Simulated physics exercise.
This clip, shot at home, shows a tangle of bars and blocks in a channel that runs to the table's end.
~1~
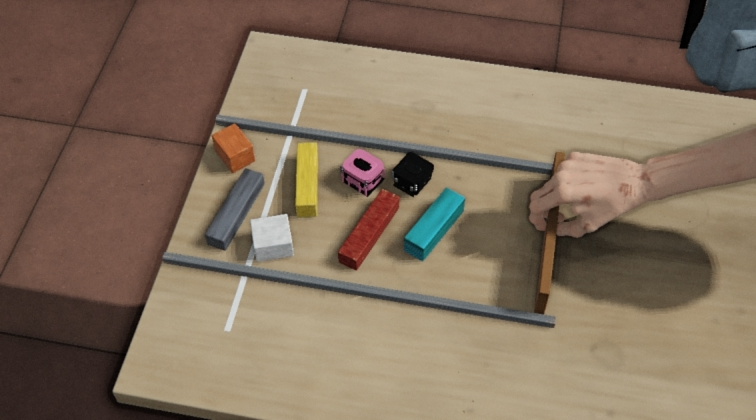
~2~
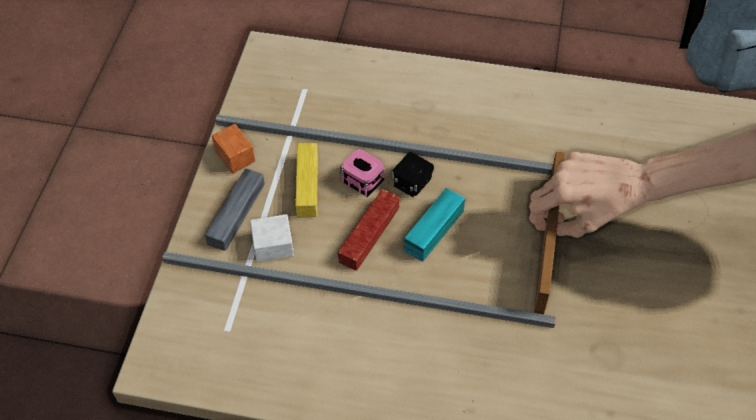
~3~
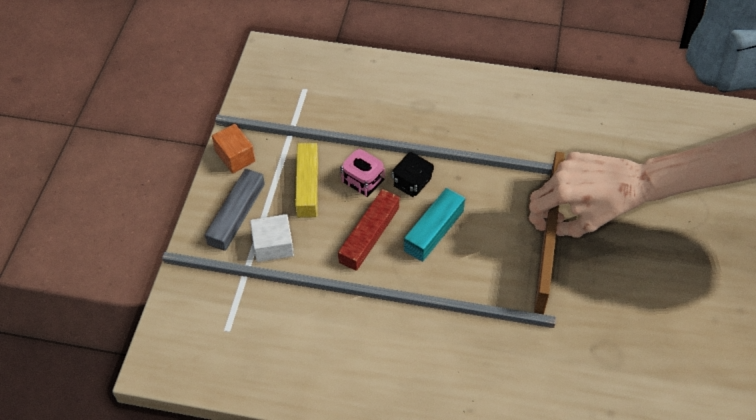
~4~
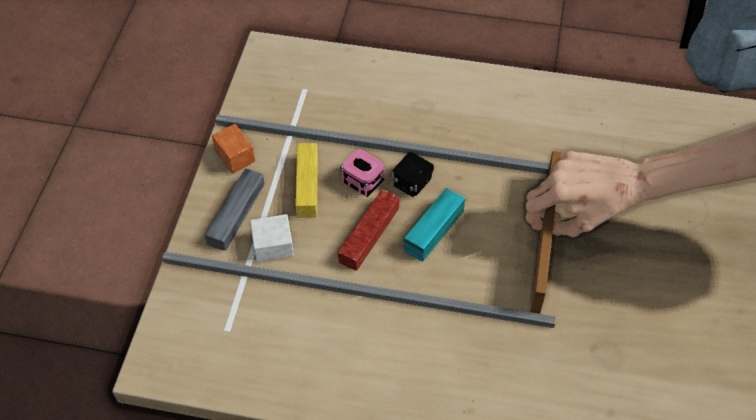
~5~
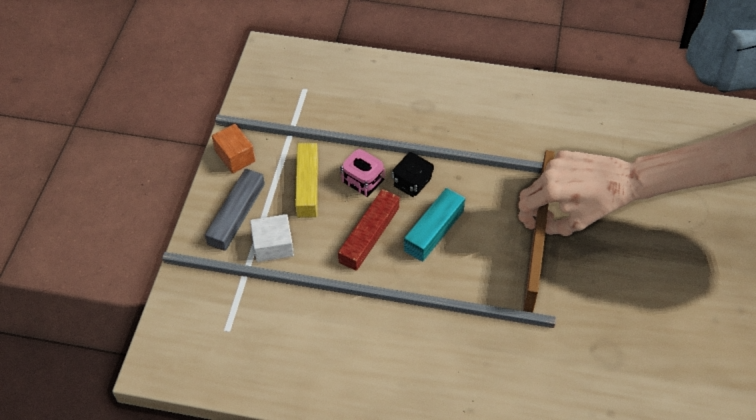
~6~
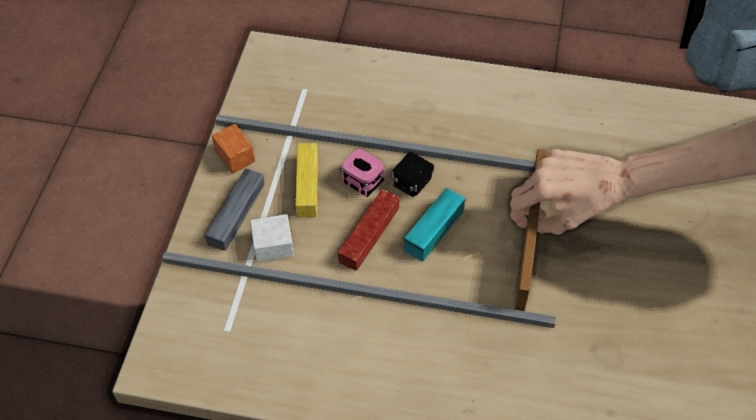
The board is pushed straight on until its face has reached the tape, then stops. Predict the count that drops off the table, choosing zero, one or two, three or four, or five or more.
The count that drops off is one or two.
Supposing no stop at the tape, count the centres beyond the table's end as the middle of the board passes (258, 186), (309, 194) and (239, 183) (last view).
The numbers past the end are 2, 0 and 4.
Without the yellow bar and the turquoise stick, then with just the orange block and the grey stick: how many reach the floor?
The counts: 1 and 0.
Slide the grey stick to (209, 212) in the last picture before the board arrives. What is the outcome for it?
In the end the grey stick slides off.
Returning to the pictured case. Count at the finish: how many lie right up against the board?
It ends up touching 2.
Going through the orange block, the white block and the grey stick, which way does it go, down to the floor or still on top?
The orange block ends up below; the white block stays put; and the grey stick ends up below.
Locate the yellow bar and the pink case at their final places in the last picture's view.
Result: One at about (213, 167), the other at about (237, 156).
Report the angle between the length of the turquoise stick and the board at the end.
Angle: Around 0°.
Soon after, none off yet; orange block at rest near (234, 149); grey stick at rest near (236, 209); white block at rest near (272, 238).
At rest, the number that fall off is one or two; fallen, grey stick and orange block.
